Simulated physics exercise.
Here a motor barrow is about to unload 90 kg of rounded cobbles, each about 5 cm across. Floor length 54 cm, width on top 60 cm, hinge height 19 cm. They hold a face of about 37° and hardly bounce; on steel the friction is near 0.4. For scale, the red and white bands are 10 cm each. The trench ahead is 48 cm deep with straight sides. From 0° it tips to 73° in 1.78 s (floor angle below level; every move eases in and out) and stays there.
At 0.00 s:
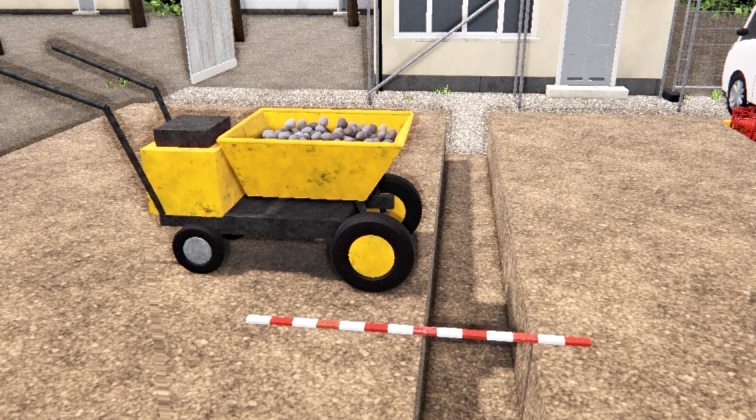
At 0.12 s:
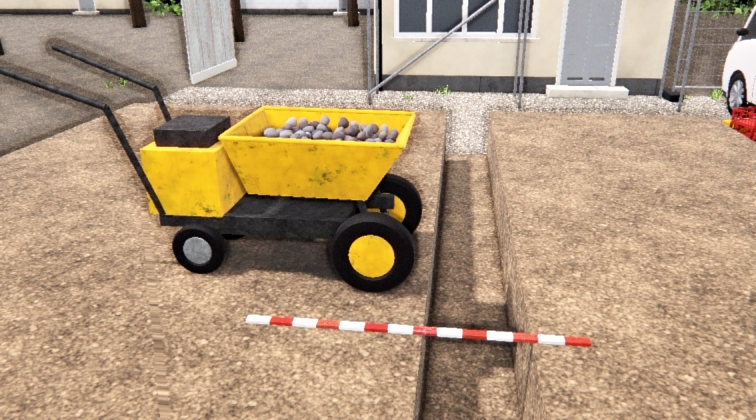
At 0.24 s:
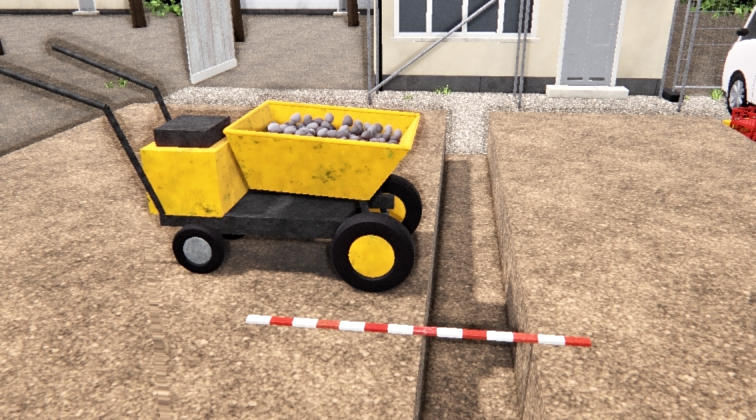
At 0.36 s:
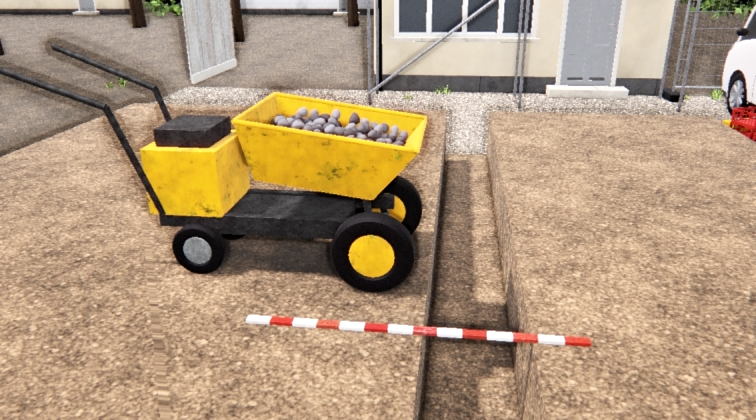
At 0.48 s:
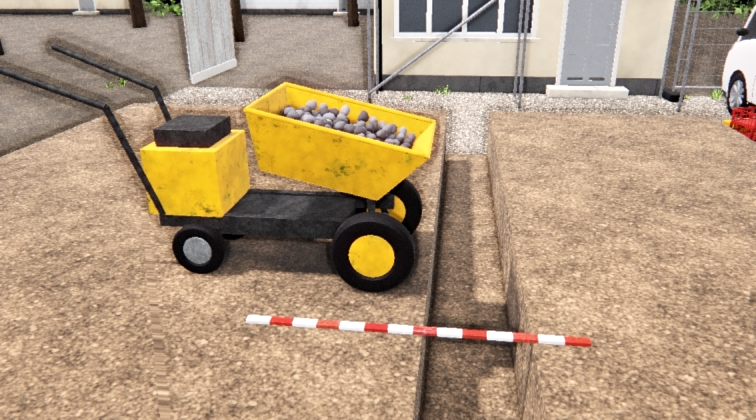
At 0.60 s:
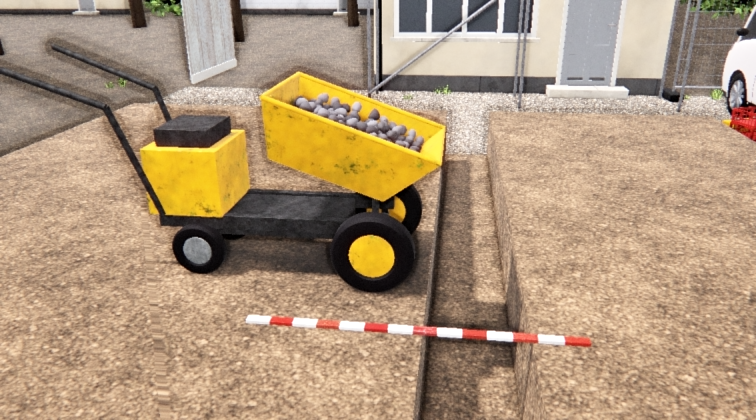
Beside a narrow trench, a yellow motor barrow tilts its skip of grey cobbles toward the right.
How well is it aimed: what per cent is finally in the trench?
About 58 per cent.
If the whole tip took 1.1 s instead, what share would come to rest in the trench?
Then about 50 per cent.
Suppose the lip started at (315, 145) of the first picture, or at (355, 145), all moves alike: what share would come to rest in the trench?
Near 100 per cent from the first place, 100 from the second.
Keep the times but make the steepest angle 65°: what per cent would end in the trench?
Then about 50 per cent.
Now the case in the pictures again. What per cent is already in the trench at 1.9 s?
About 20 per cent by then.
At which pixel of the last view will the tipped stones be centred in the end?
Around (507, 339).
After 1.3 s the floor is at 62°; 99 % in the skip, 1 % in the trench; the foremost stones are at (495, 198).
After 1.9 s the floor is at 73°; 50 % in the skip, 20 % in the trench, 30 % past the trench; the foremost stones are at (603, 278).
After 2.2 s the floor is at 73°; 24 % in the skip, 33 % in the trench, 43 % past the trench; the foremost stones are at (657, 285).
After 4.2 s the floor is at 73°; 0 % in the skip, 58 % in the trench, 42 % past the trench; the foremost stones are at (671, 283).
